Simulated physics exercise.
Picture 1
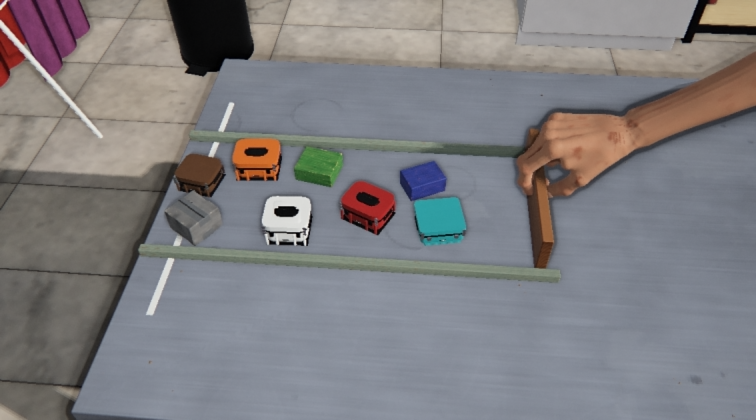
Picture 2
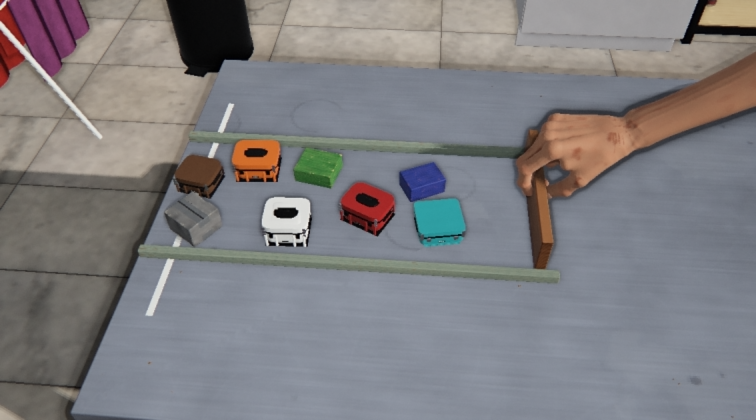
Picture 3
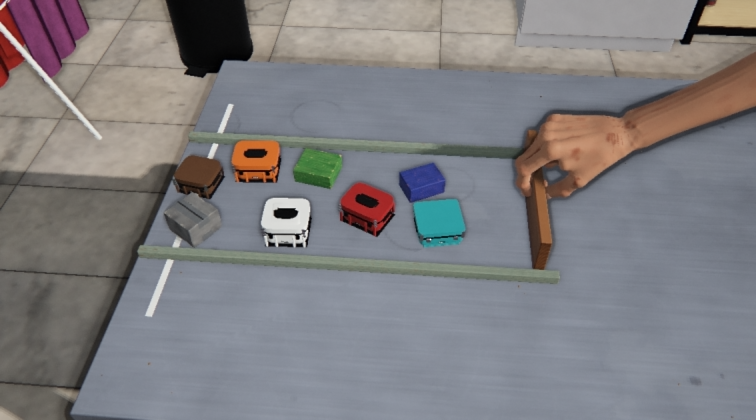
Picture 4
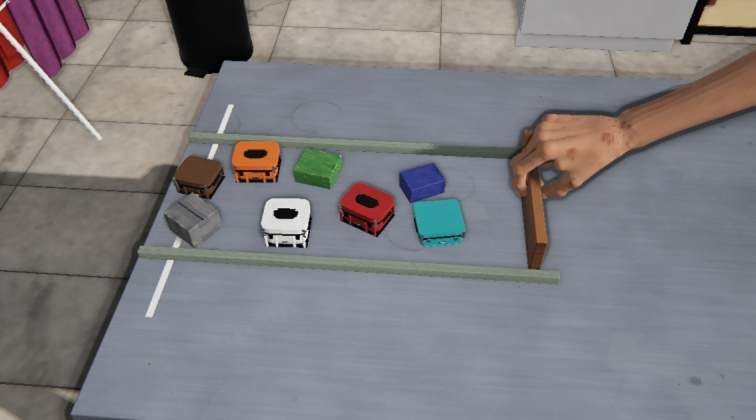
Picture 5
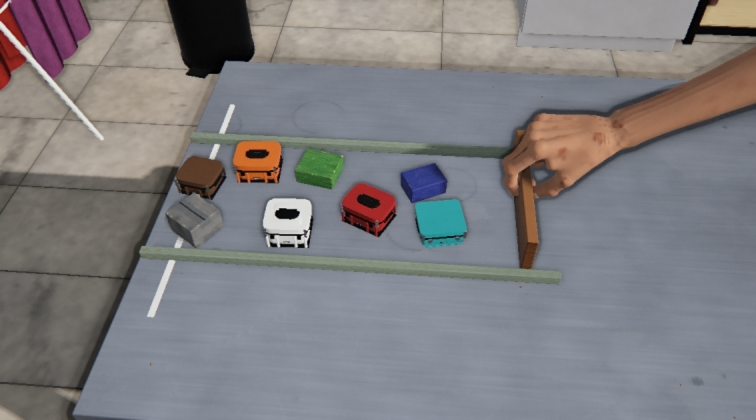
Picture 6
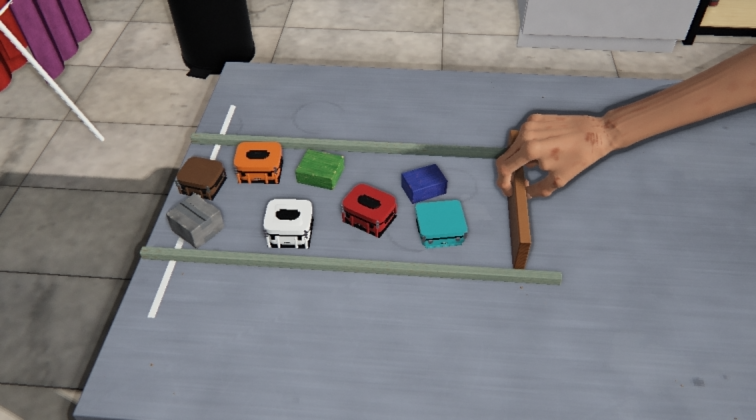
A hand held a wooden board still between two green strips on a table, then slid it slightly left toward the small colored cases and blocks, which stayed put near a white tape line.
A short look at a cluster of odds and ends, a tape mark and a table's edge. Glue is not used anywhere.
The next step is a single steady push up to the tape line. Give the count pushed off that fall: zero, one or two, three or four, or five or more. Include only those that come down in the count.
Five plus drop.
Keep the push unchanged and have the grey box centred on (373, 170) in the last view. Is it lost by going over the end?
Placed like that, it is gone.
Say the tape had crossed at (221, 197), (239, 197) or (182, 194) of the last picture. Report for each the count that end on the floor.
Try 1: 6; try 2: 4; try 3: 8.
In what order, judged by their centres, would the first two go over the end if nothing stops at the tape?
It would be the grey box and after it the brown case.
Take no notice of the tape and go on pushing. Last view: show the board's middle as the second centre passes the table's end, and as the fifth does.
Earlier crossing: About (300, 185); later crossing: About (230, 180).
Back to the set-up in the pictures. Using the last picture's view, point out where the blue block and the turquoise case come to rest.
The blue block finishes at (188, 165); the turquoise case finishes at (168, 206).
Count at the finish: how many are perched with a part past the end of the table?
Count of overhanging things: 2.
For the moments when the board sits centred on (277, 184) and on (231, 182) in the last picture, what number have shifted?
I get 8 at the one place and 8 at the other.
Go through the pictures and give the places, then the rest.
In the first picture, brown case (200, 176); grey box (194, 218); orange case (258, 160); board (537, 196); tape (197, 192).
In the second picture, grey box (194, 219); blue block (422, 182).
In the third picture, orange case (257, 162); board (535, 197).
In the fourth picture, brown case (200, 178); turquoise case (438, 224).
In the fifth picture, grey box (195, 220); green block (320, 169).
In the sixth picture, brown case (202, 179); grey box (196, 221); orange case (259, 163); board (517, 197); tape (198, 195).
A little later, none off yet; brown case at rest near (202, 179); grey box at rest near (196, 221); orange case at rest near (259, 163).
Next, none off yet; brown case shifted a little near (189, 181); grey box shifted about its own width near (157, 223); orange case shifted a little near (235, 161).
Later still, two off so far; brown case dropping near (204, 405); grey box fallen; orange case tilted well over near (159, 176).
When it is over, the number that fall off is five or more; down, red case, green block, white case, orange case, grey box and brown case.
